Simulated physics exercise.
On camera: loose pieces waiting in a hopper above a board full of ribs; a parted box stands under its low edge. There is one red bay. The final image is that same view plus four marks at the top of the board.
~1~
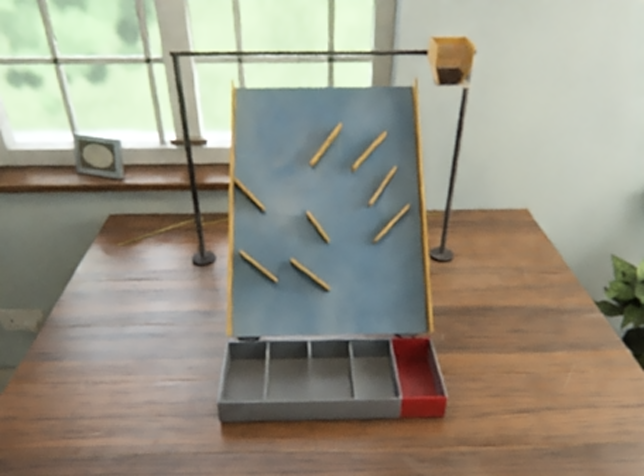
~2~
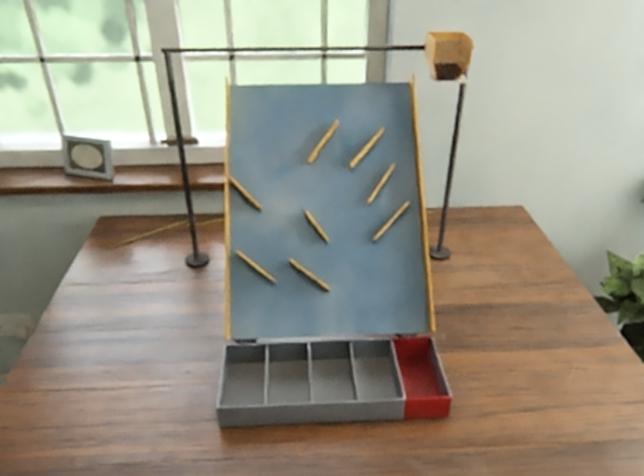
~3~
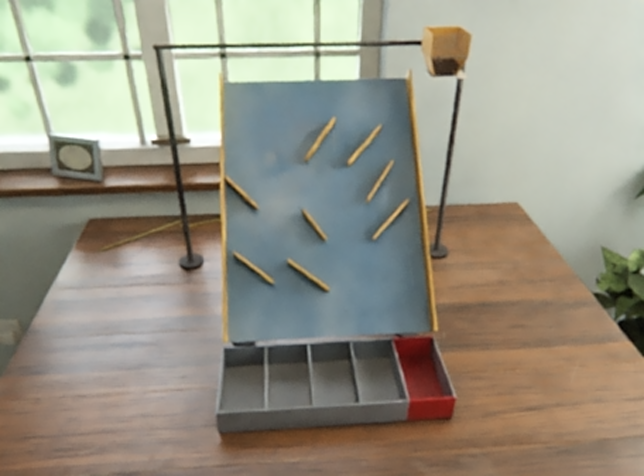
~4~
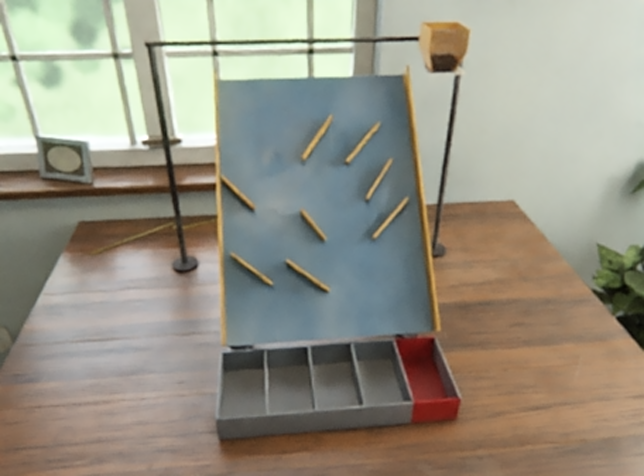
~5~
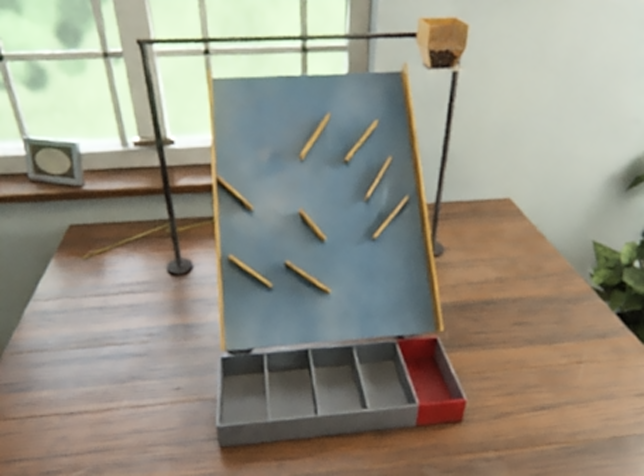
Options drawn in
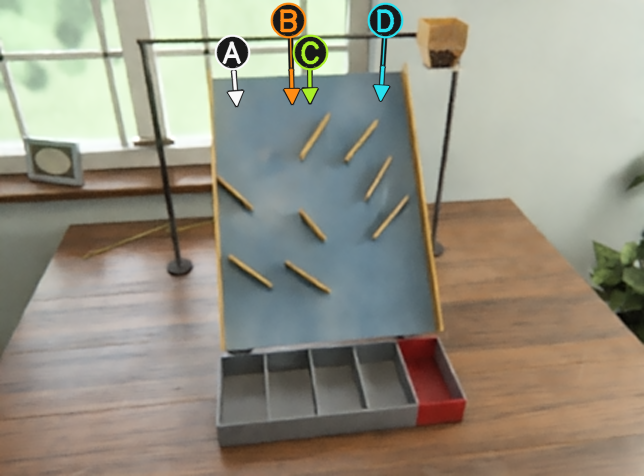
A tilted blue board studded with short golden ribs stands on a brown wooden table, seen from the front and slightly above, before a bright window. At its low edge sits a grey parted box with a red bay at the right end, while a small wooden hopper holding dark pieces hangs from a black frame at upper right. Nothing in the scene moves; only the camera drifts slightly, gradually shifting the view.
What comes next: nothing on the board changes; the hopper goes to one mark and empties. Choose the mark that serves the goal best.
I would pick mark D.
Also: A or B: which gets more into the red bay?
Mark A.
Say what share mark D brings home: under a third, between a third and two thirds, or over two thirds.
It is between a third and two thirds.
On the marked copy, mark A meets the board at (236, 100); mark B meets the board at (292, 98); mark C meets the board at (309, 97); mark D meets the board at (380, 95).
With A, about a quarter in the red bay, most in other bays.
With B, a stray few in the red bay, nearly all in other bays.
With C, a stray few in the red bay, nearly all in other bays.
With D, about a third in the red bay, about half in other bays.
